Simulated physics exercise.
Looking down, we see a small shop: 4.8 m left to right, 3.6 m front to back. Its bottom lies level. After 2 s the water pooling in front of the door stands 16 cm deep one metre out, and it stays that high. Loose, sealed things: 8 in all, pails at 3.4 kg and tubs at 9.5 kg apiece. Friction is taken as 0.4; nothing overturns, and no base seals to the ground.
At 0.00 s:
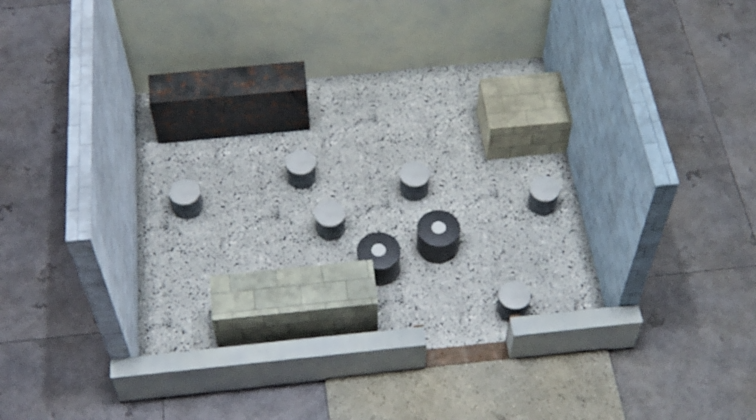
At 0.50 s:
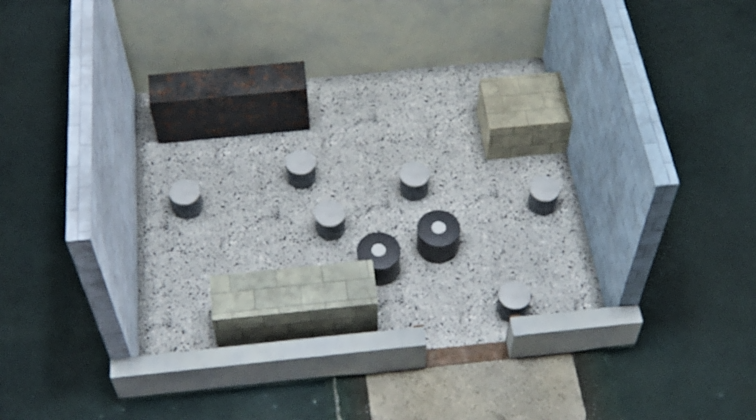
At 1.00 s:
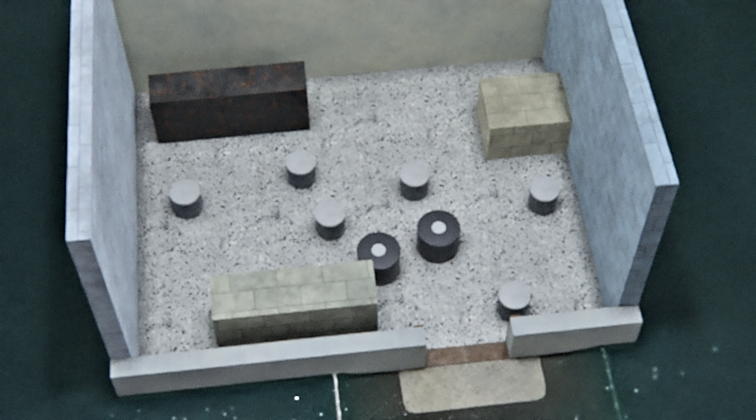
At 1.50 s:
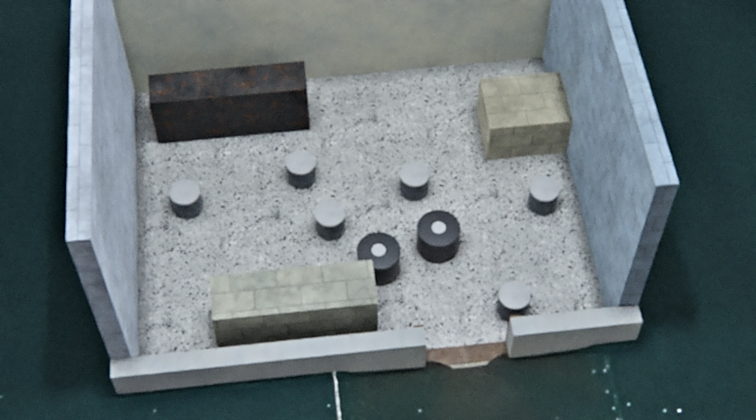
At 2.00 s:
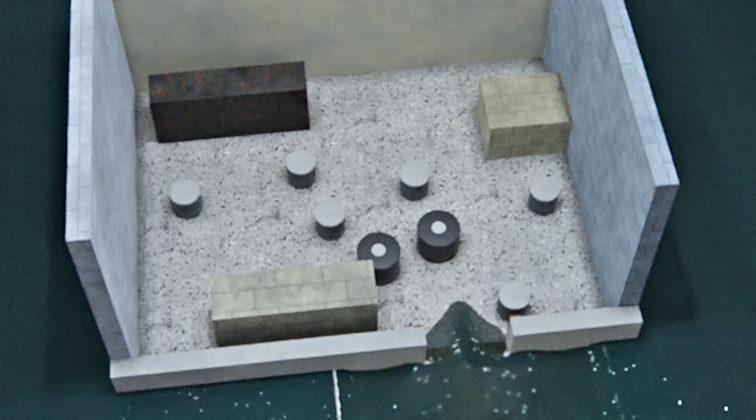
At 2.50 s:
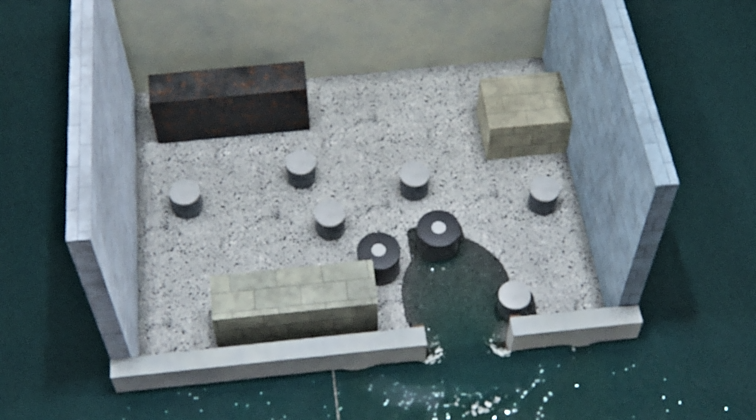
Dark green water spreads over the grey paving around a small open-topped shop seen from above by a still camera, covers the pale path at the doorway, then pushes through the front gap and fans across the speckled floor. A dark brown block and two beige ones stand near the walls. Among them, six grey-topped cylinders and two black ones stay put as the water reaches the nearest few.
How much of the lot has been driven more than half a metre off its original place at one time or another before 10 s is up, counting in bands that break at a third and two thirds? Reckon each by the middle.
The shifted amount is moderate, between a third and two thirds.
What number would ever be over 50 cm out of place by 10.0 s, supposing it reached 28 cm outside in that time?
Count: 8.
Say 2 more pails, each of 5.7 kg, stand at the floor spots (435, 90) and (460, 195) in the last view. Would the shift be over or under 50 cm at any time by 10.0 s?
Order as asked: Not as far and farther.
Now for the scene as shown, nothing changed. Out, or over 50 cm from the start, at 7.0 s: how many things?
Count then: 2.
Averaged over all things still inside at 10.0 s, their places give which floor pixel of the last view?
Mean floor pixel: About (392, 199).
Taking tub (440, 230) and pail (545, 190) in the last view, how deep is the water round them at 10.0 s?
First roughly 8 cm, second roughly 7 cm.
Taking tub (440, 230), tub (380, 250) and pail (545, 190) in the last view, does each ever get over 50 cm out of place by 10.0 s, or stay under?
Same order as the question: Greater, smaller, greater.
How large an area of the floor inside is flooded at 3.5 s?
Some 4.0 m2.
After 3.5 s 0 of 8 are over 50 cm from their spots; 0 afloat.
After 4.5 s 1 of 8 are over 50 cm from their spots; 0 afloat.
After 7.0 s 2 of 8 are over 50 cm from their spots; 2 afloat.
After 10.0 s 4 of 8 are over 50 cm from their spots, and 4 have been at some point; 4 afloat.
